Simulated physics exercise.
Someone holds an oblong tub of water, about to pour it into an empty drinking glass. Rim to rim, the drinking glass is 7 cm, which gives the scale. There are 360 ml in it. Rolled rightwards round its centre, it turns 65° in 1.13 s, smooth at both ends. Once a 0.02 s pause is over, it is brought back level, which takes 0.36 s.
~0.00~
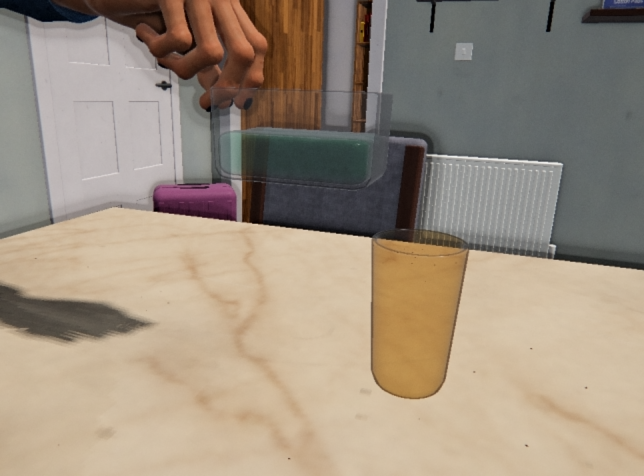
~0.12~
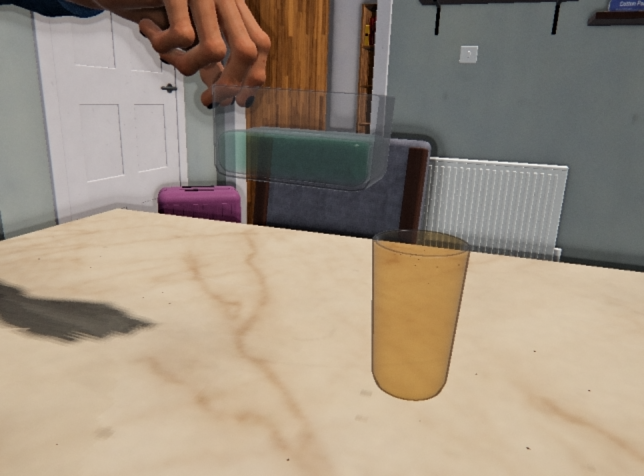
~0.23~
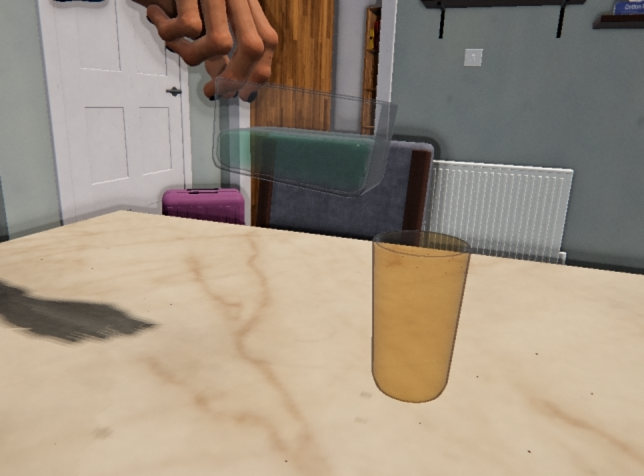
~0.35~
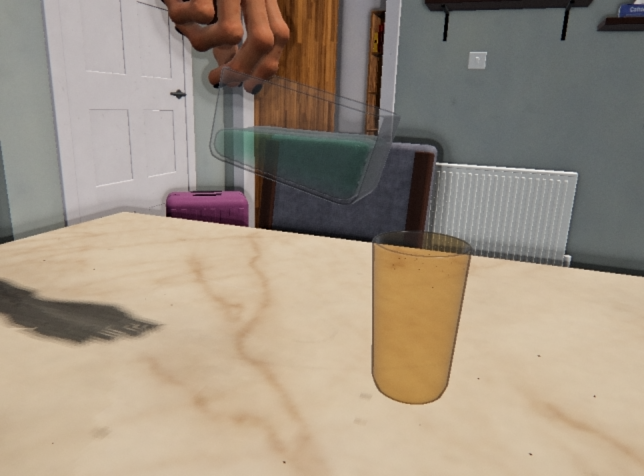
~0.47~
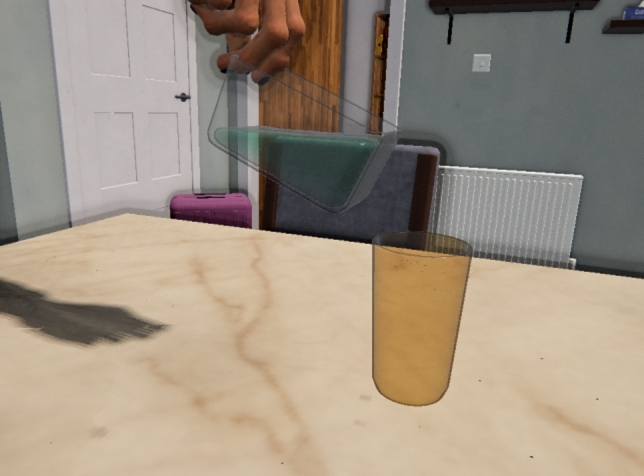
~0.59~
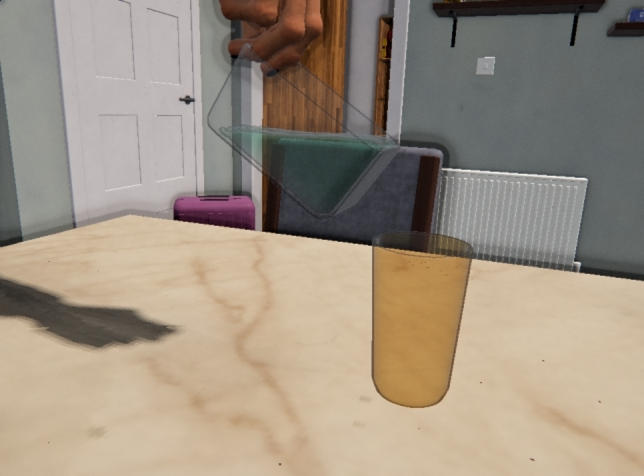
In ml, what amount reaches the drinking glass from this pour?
Roughly 200 ml reaches it.
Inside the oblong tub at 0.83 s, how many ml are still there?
Roughly 270 ml remains.
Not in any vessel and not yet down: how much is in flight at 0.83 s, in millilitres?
Estimate: Close to 60 ml.
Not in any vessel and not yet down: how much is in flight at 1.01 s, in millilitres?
Some 50 ml.
Then, 0.83 s in, the tilt is 54° and the drinking glass has 35 ml, the oblong tub 270 ml, and 0 ml is on the table.
Then, 1.01 s in, the tilt is 63° and the drinking glass has 120 ml, the oblong tub 190 ml, and 5 ml is on the table.
Then, 1.20 s in, the tilt is 62° and the drinking glass has 180 ml, the oblong tub 140 ml, and 20 ml is on the table.
Then, 1.40 s in, the tilt is 13° and the drinking glass has 205 ml, the oblong tub 135 ml, and 25 ml is on the table.
Finally, the drinking glass has 205 ml, the oblong tub 135 ml, and 25 ml is on the table.
